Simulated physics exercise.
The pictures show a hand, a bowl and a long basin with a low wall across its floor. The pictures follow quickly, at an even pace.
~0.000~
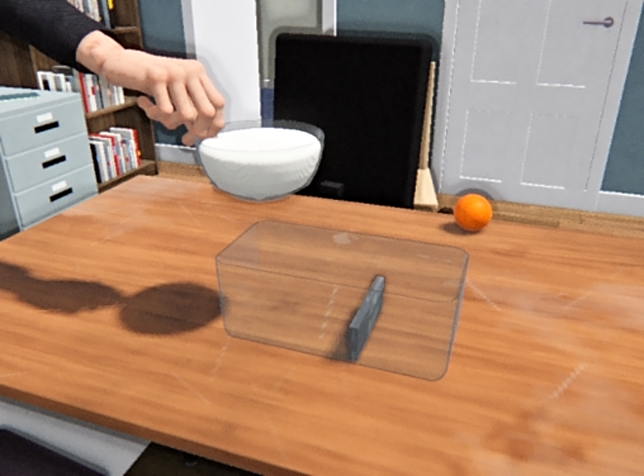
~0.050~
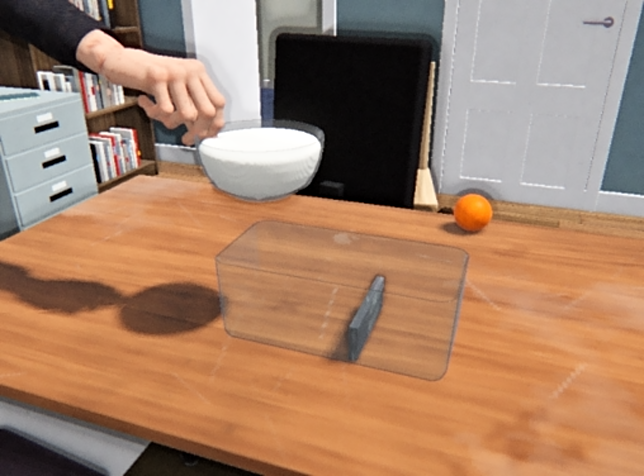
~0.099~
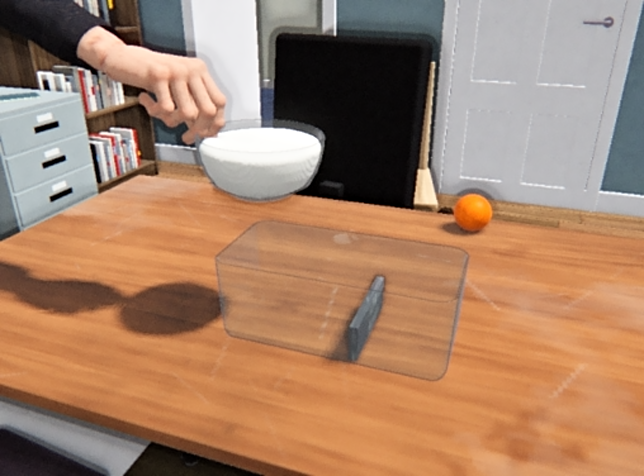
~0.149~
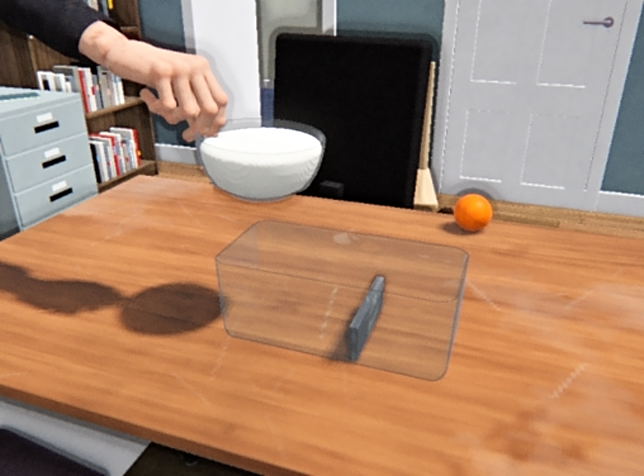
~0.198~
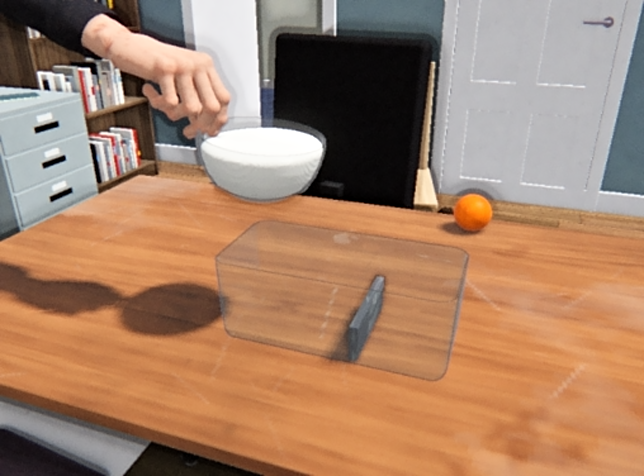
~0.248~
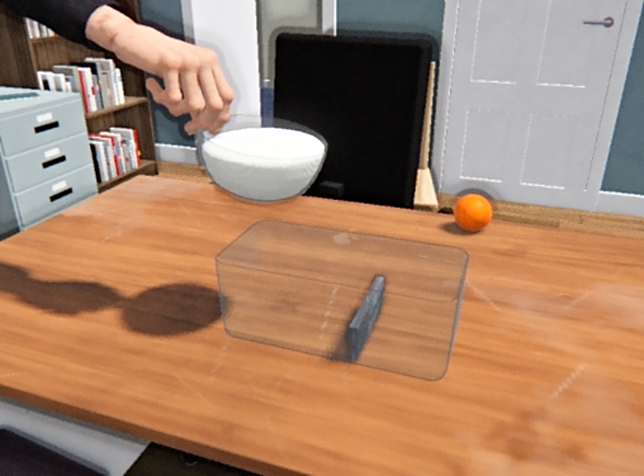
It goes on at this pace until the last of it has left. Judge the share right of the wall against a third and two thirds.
It comes to between a third and two thirds.
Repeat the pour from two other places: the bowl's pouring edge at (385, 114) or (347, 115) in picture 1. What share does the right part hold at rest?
First some 80, then 80 per cent.
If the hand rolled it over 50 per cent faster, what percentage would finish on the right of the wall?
Close to 30 per cent.
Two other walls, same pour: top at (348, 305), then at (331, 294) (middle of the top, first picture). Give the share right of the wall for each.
Roughly 65 per cent, and 85 per cent.
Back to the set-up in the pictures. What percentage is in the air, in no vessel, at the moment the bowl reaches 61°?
Close to 30 per cent.
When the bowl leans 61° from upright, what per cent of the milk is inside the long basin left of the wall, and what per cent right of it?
Near 5 on the left, 15 on the right.
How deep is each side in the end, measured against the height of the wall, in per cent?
Left: 40 %. Right: 50 %.
A moment on, the bowl is tipped part way and 49 per cent is still to pour, 7 is left of the wall and 13 right of it.
Next, the bowl is tipped on its side and 5 per cent is still to pour, 46 is left of the wall and 43 right of it.
Then the bowl is tipped right over and 0 per cent is still to pour, 56 is left of the wall and 43 right of it.
Later the bowl is tipped right over and 0 per cent is still to pour, 56 is left of the wall and 43 right of it.
In the end 56 per cent lies left of the wall, 43 right of it and 1 outside.
